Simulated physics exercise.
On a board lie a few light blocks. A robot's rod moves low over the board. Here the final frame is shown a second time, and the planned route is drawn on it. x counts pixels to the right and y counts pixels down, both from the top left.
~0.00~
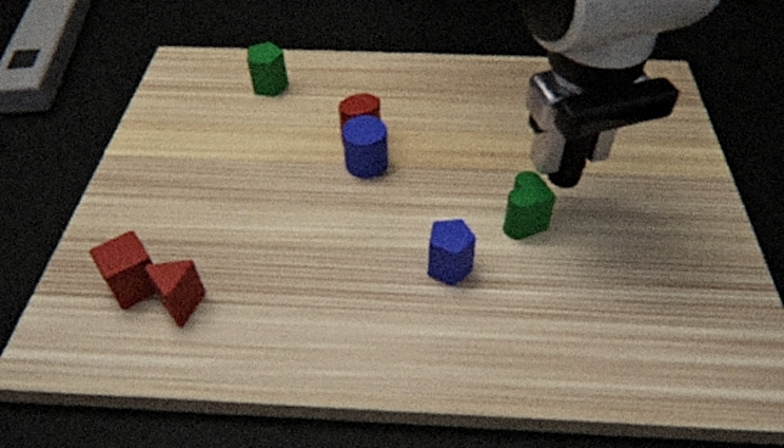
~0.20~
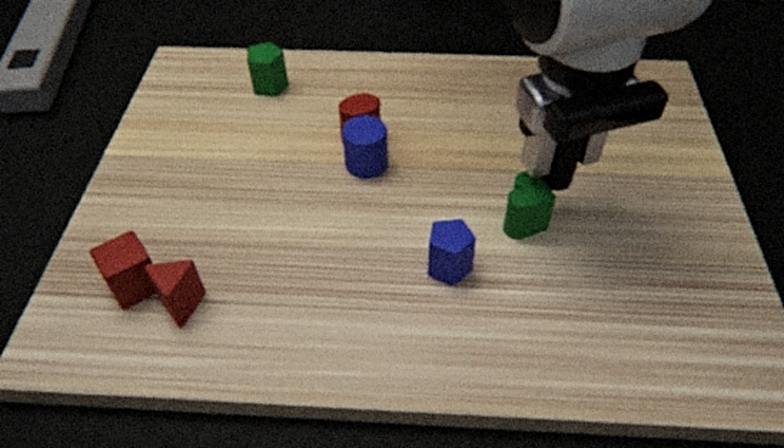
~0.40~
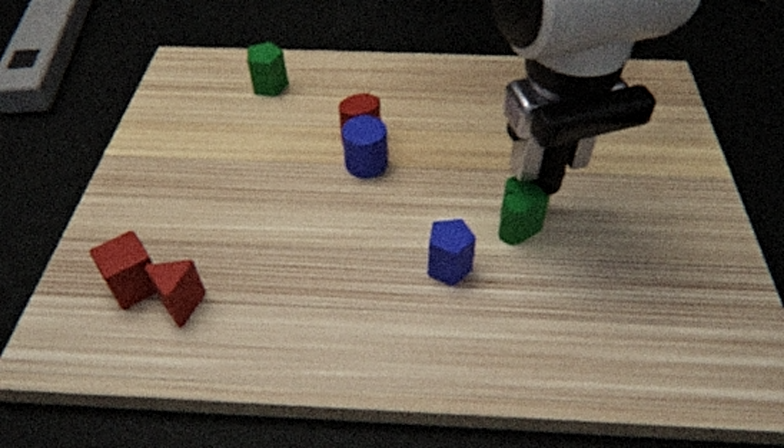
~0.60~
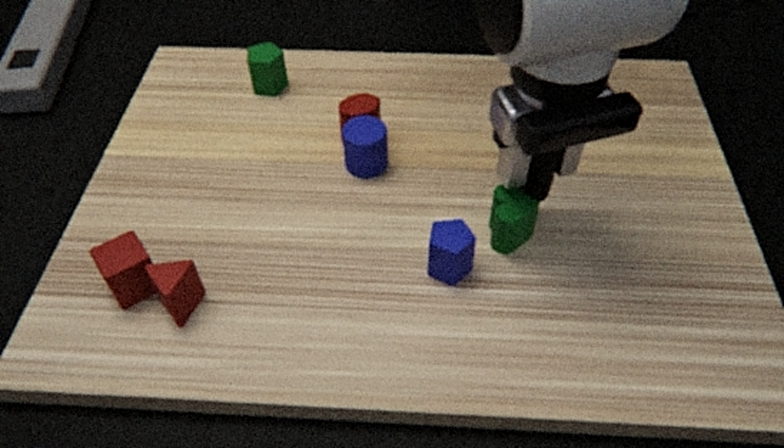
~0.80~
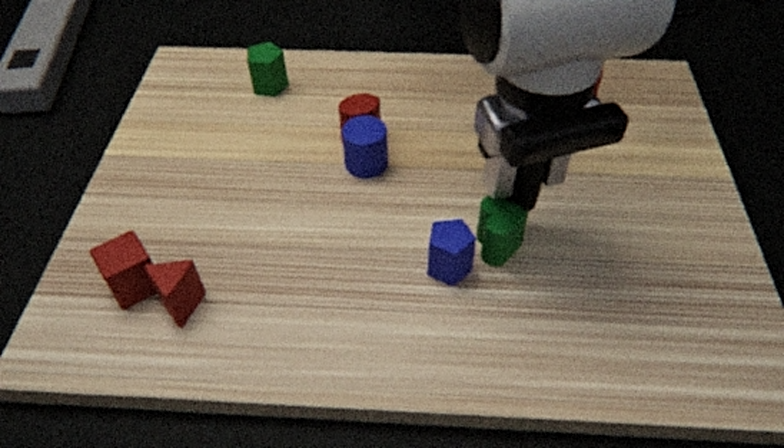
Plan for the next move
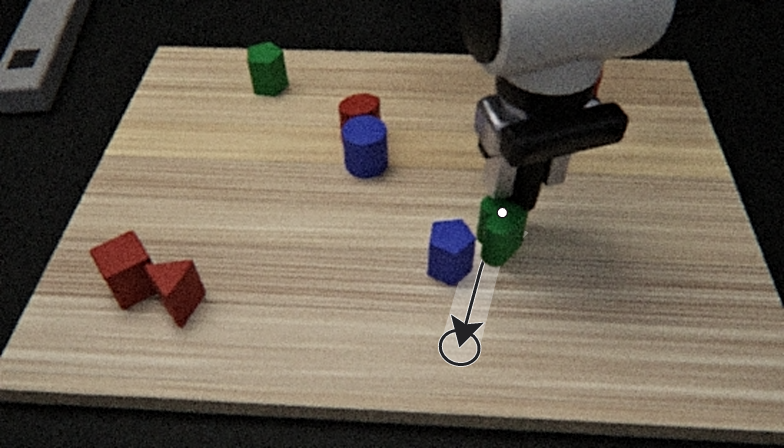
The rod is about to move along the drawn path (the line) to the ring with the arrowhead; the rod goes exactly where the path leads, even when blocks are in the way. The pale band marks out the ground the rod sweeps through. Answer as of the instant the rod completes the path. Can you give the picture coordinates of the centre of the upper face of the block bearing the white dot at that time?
Its top centre is at about (421, 324).
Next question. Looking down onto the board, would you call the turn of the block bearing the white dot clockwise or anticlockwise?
The block bearing the white dot rotates clockwise.
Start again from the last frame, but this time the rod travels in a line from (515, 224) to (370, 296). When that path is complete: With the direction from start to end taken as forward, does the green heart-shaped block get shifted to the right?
No, that is not how it ends up.
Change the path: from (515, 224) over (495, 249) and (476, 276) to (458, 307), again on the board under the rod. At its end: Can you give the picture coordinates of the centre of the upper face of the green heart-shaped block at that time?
I'd say the green heart-shaped block ends with its top centre at (432, 299).
The drawn path runs from (515, 224) via (479, 277), ending at (460, 347); the dot is on the green heart-shaped block.
On the path given first. One third of the way, rod at (489, 235); blue five-sided block at (430, 246), turned 20° clockwise; green heart-shaped block at (473, 250).
Two thirds of the way, rod at (475, 279); blue five-sided block at (418, 253), turned 45° clockwise; green heart-shaped block at (448, 293), turned 20° clockwise.
At the end, rod at (462, 327); blue five-sided block at (418, 253), turned 45° clockwise; green heart-shaped block at (421, 324), turned 45° clockwise.
